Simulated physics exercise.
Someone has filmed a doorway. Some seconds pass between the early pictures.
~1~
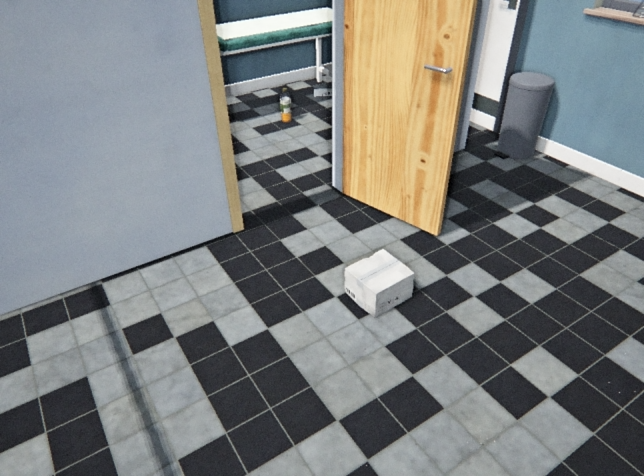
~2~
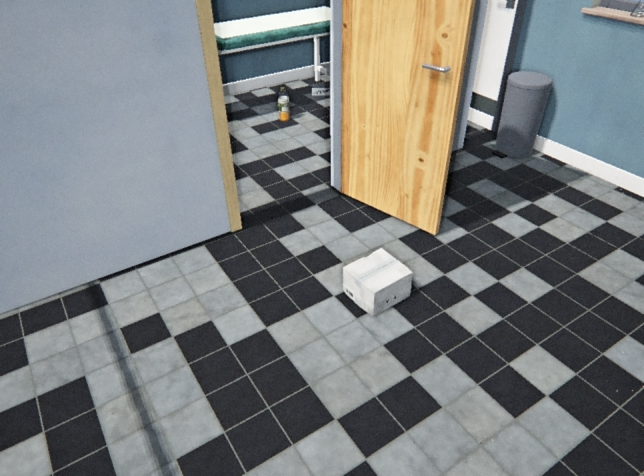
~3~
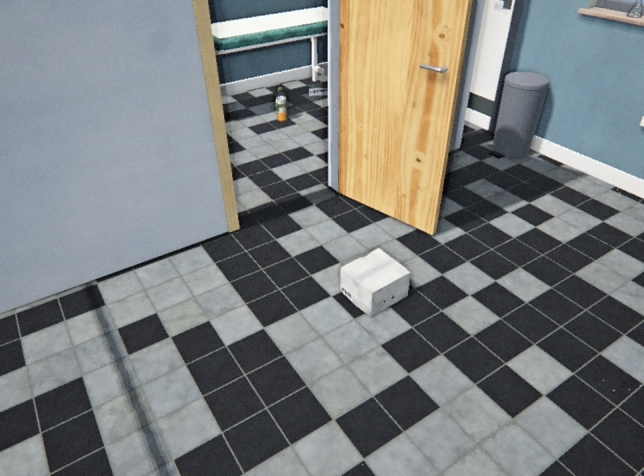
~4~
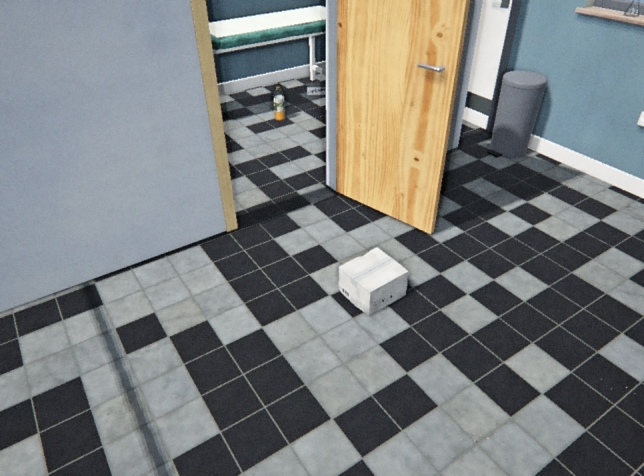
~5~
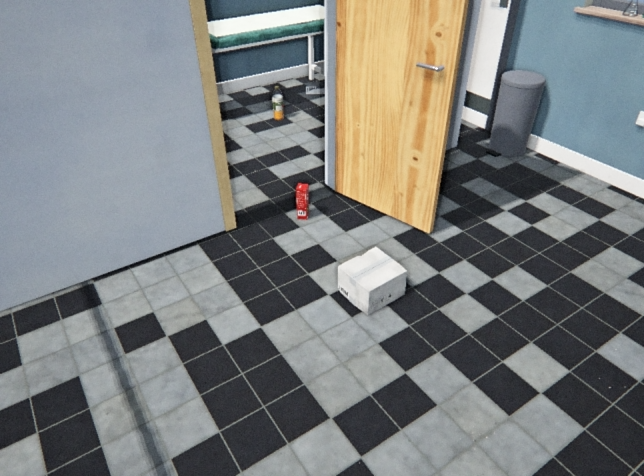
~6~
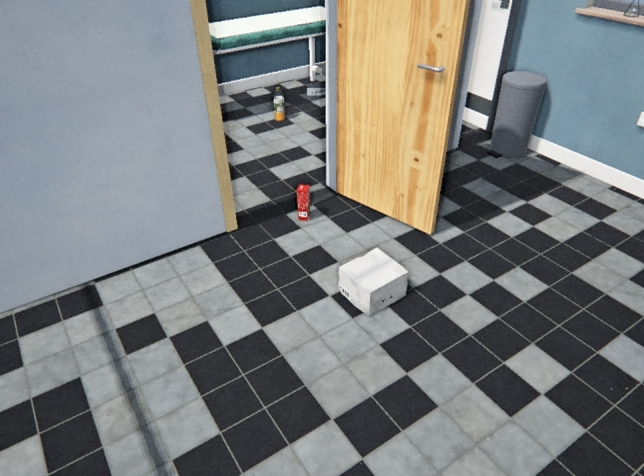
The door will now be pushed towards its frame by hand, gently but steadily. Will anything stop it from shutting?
It shuts.
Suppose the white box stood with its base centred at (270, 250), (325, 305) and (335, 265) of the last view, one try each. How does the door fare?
In the first case it stops short; in the second case it shuts; in the third case it shuts.
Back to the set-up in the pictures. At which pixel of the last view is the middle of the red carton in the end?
At about (261, 196).
Then, 0.90 s on from there, door at 61°.
Then, 1.40 s on from there, door at 20°; red carton shifted about its own width near (298, 200).
Then, 1.80 s on from there, door at 0°; red carton turned 17° from how it was put near (277, 189).
In the end, door at 0°; toppled on the floor, red carton; white box unmoved. At the end, from the last picture's camera, red carton near (262, 196).
